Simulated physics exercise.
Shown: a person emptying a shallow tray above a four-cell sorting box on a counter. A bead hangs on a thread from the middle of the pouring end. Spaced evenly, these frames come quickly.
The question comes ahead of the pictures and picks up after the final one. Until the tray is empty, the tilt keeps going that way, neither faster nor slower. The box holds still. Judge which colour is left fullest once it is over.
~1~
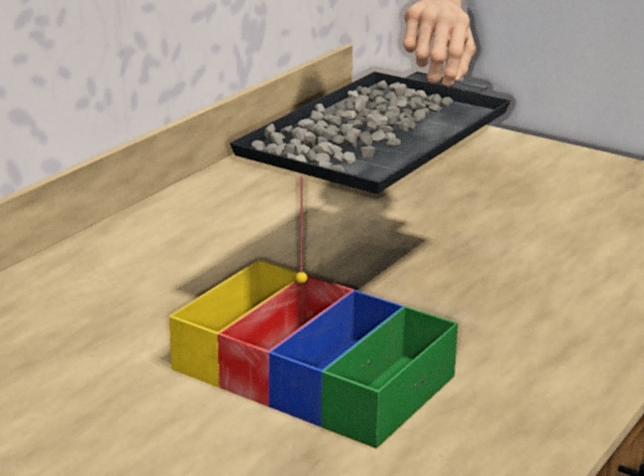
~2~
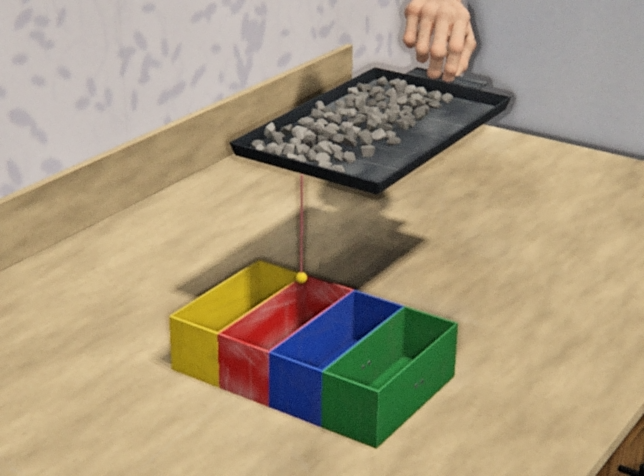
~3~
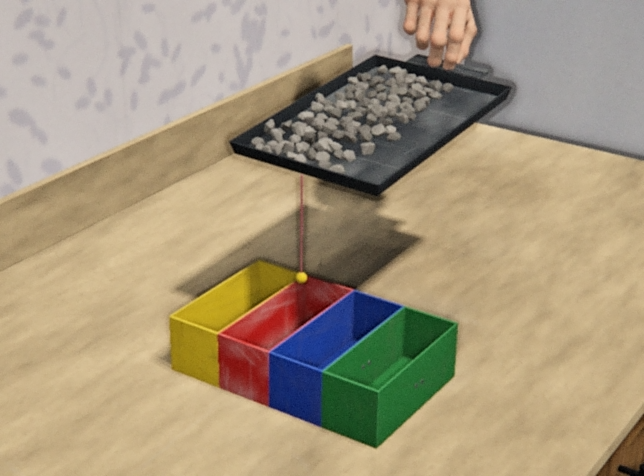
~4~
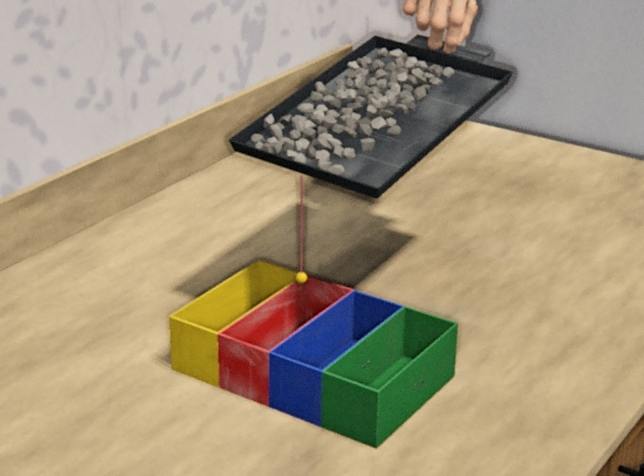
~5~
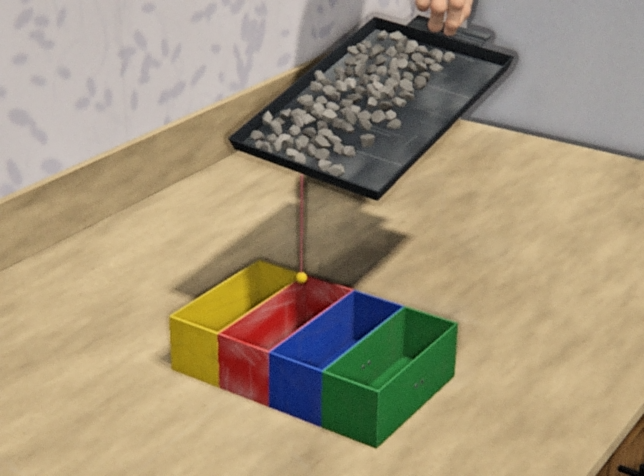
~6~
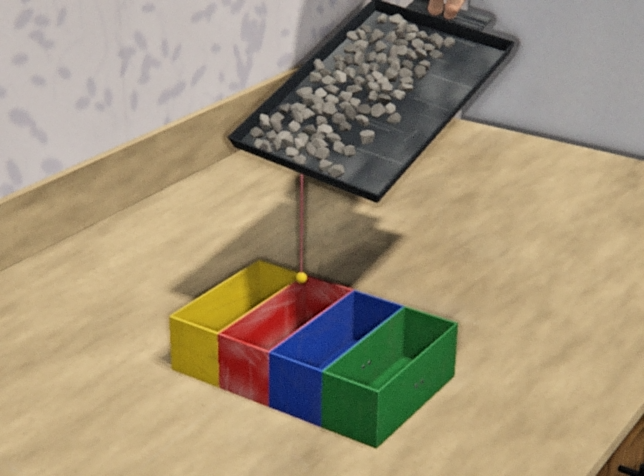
Blue is left fullest.
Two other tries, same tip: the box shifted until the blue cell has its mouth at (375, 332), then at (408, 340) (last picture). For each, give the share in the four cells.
Roughly 100 per cent, and 90 per cent.
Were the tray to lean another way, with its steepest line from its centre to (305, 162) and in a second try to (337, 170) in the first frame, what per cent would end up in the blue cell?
10 and 50 per cent, in that order.
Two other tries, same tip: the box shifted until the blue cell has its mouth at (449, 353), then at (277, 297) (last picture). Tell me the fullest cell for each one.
Yellow, and then the cell in green.
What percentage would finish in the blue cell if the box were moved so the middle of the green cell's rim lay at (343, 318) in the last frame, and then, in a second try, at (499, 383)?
It comes to near 20 per cent the first time and near 0 per cent the second time.
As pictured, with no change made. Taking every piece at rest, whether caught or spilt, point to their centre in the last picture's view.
Resting centre, last frame: Roughly (330, 377).
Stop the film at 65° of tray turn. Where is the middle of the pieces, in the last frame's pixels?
Centre estimate: (341, 174).
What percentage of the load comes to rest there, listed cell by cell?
Yellow cell: 0 %, red cell: 20 %, blue cell: 60 %, green cell: 20 %.
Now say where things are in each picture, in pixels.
The first picture shows corners of the pouring end near (235, 142) and (378, 180), level; middle of the load near (355, 124), bits of gravel; bead on its thread near (301, 278); yellow cell near (195, 346); red cell near (244, 365); blue cell near (296, 384); green cell near (350, 404).
The second picture shows corners of the pouring end near (235, 142) and (378, 181), level; middle of the load near (355, 122).
The third picture shows corners of the pouring end near (235, 141) and (377, 183), tipped barely, lowest at the right corner; middle of the load near (355, 116).
The fourth picture shows corners of the pouring end near (234, 139) and (377, 186), tipped a little, lowest at the right corner; middle of the load near (355, 107).
The fifth picture shows corners of the pouring end near (234, 137) and (377, 189), tipped a little, lowest at the right corner; middle of the load near (354, 98).
The sixth picture shows corners of the pouring end near (233, 136) and (377, 192), tipped clearly, lowest at the right corner; middle of the load near (354, 90); yellow cell near (195, 346); red cell near (244, 365); blue cell near (296, 384); green cell near (350, 404).
Shortly afterwards, tray tipped steeply; the bulk on the tray; only a few in the green cell; near a quarter falling or outside the box.
Next, tray tipped past a quarter turn; near half in the blue cell; near a quarter in the green cell; a little in the red cell; a little falling or outside the box.
Some moments later, tray tipped past a quarter turn; near two thirds in the blue cell; near a quarter in the red cell; near a quarter in the green cell; only a few in the yellow cell; only a few falling or outside the box.
In the end, tray tipped past a quarter turn; near two thirds in the blue cell; near a quarter in the red cell; near a quarter in the green cell; only a few in the yellow cell; only a few outside the box.
